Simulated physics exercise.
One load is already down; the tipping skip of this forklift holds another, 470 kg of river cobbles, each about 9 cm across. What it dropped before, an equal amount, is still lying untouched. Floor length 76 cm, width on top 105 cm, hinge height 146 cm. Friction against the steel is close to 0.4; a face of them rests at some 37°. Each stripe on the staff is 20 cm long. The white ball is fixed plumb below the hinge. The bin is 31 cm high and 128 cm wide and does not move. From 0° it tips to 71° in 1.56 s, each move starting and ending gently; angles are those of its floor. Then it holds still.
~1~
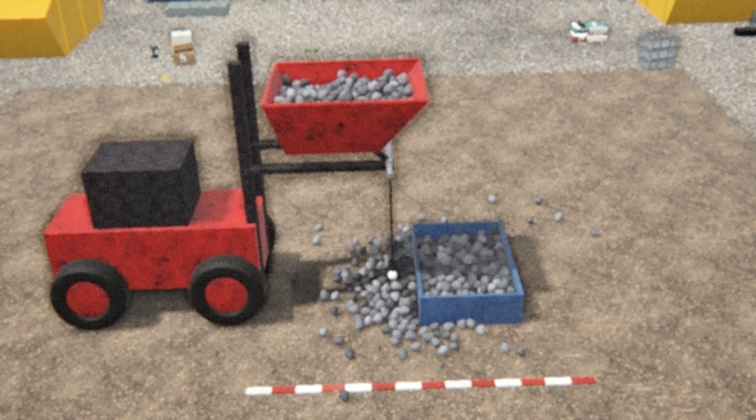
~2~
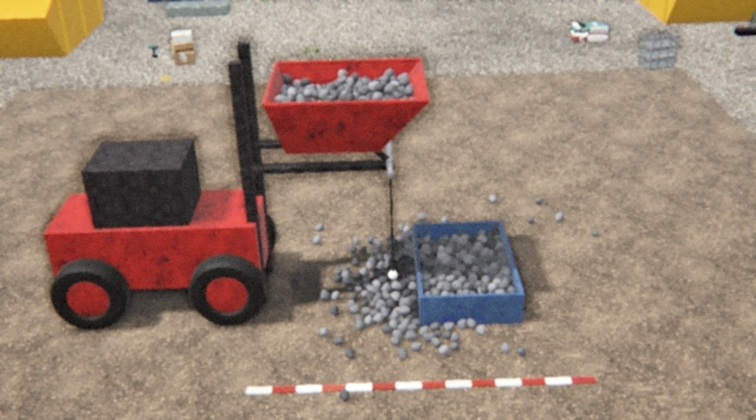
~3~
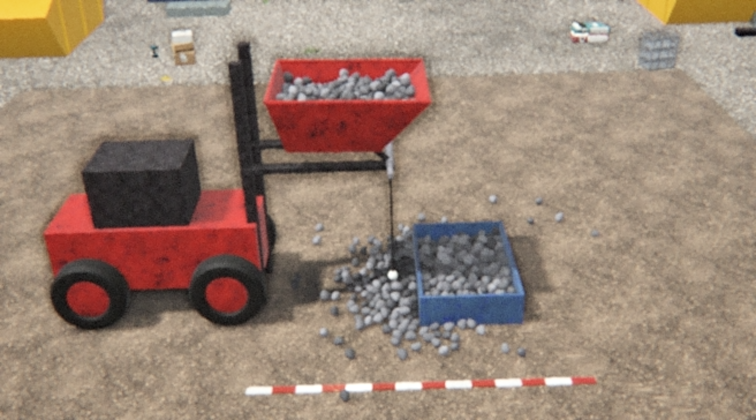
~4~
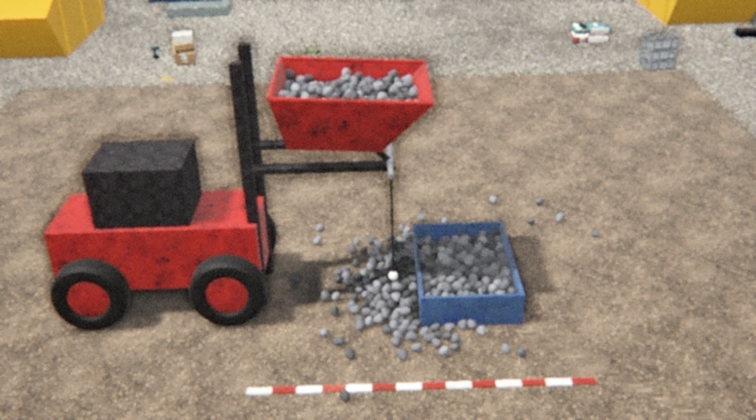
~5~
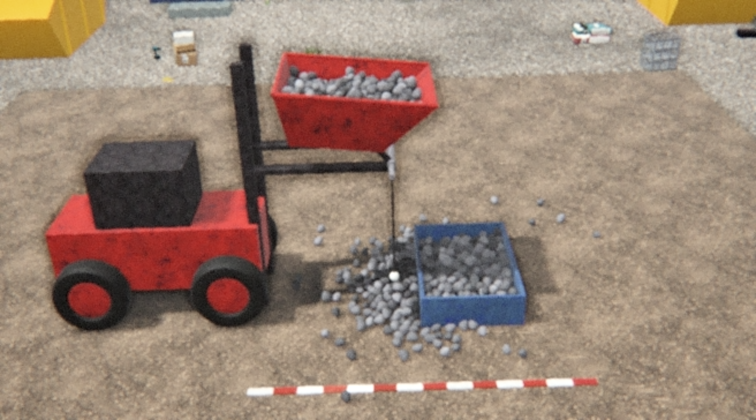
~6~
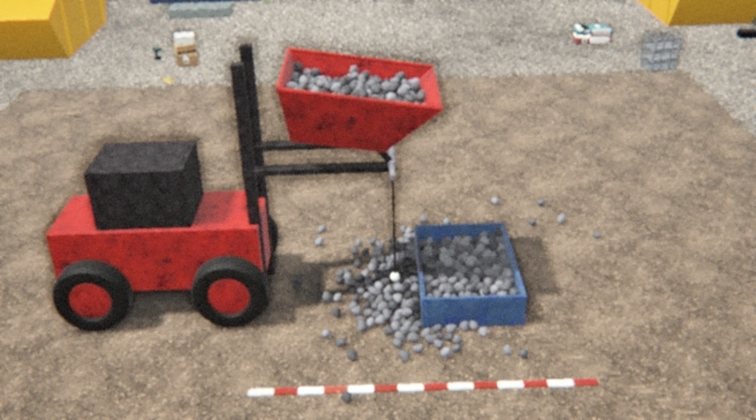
On a patch of bare dirt, a red forklift held a red skip full of grey stones above a stone-filled blue bin and scattered stones, then slowly tilted the skip slightly to the right.
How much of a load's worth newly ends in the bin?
About 12 per cent.
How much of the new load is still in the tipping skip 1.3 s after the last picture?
Roughly 70 per cent is still inside.
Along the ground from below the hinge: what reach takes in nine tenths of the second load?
About 210 cm.
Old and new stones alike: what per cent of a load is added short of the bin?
About 0 per cent.
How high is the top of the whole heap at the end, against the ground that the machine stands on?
Some 38 cm above that level.
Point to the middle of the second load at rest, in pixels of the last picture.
Around (554, 281).
Then, 0.8 s after the last picture the floor is at 60°; in per cent of one load, 100 in the tipping skip, 37 short of the bin, 58 in the bin, 5 beside or beyond the bin; the foremost stones are at (562, 247).
Then, 1.3 s after the last picture the floor is at 71°; in per cent of one load, 69 in the tipping skip, 37 short of the bin, 81 in the bin, 12 beside or beyond the bin; the foremost stones are at (579, 257).
Then, 1.7 s after the last picture the floor is at 71°; in per cent of one load, 33 in the tipping skip, 37 short of the bin, 78 in the bin, 51 beside or beyond the bin; the foremost stones are at (610, 269).
Then, 4.3 s after the last picture the floor is at 71°; in per cent of one load, 0 in the tipping skip, 37 short of the bin, 69 in the bin, 93 beside or beyond the bin; the foremost stones are past the picture's edge. Net gain in the bin, 12.
